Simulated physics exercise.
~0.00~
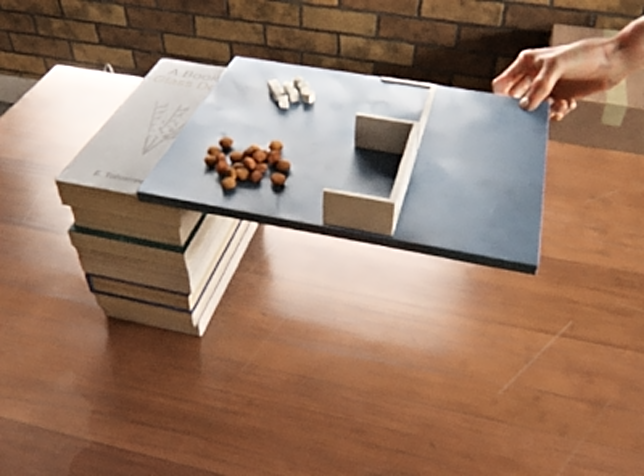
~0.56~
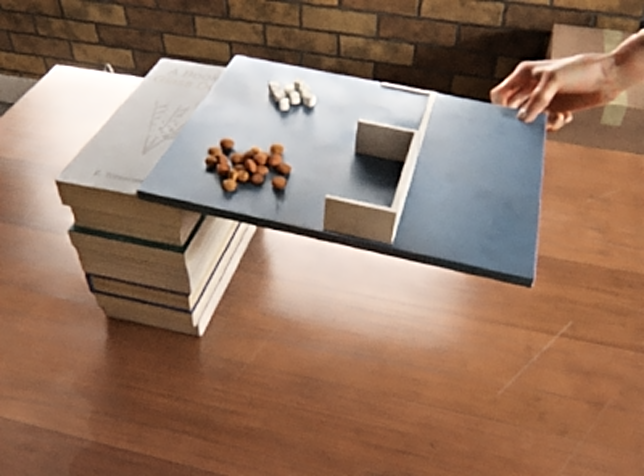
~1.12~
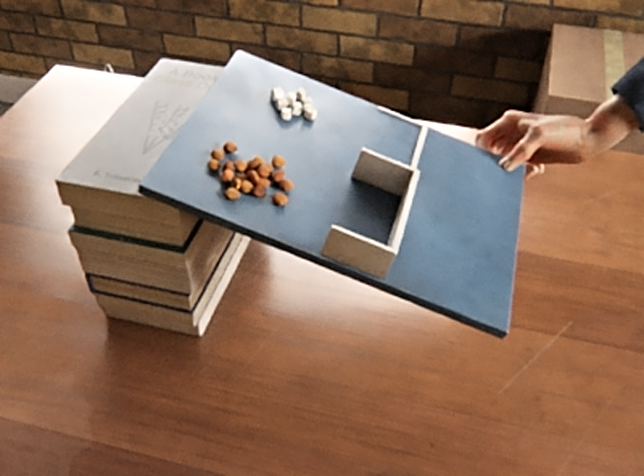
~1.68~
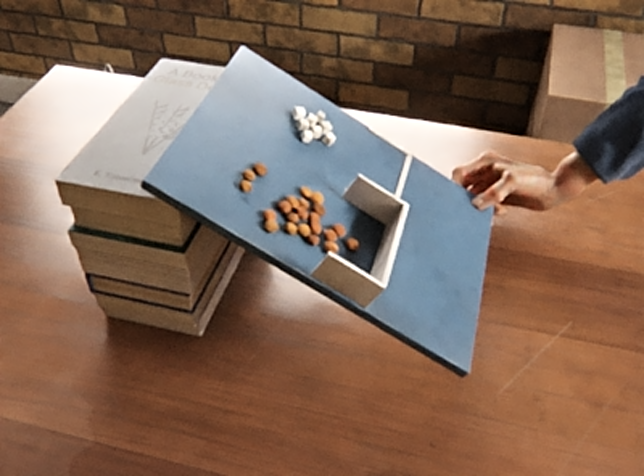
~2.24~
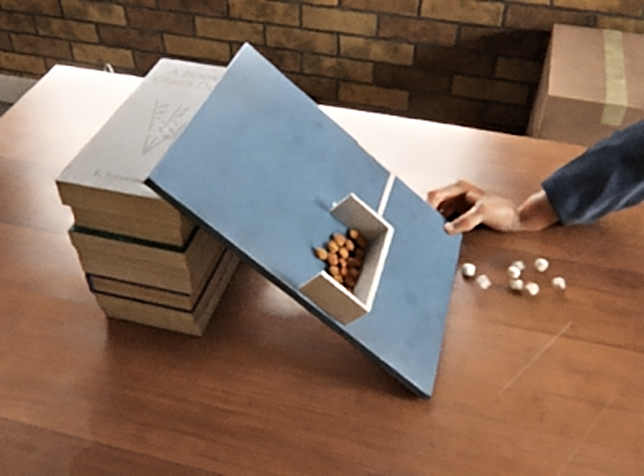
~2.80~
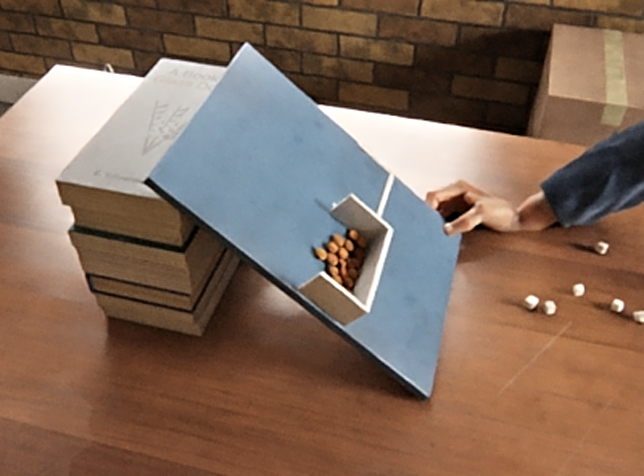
A blue board propped on stacked books tilts down to the right as a hand lowers its free end to the table; the nearer brown pieces slide into a pale barrier and stay there, while the farther white pieces pass a low strip and scatter across the tabletop.
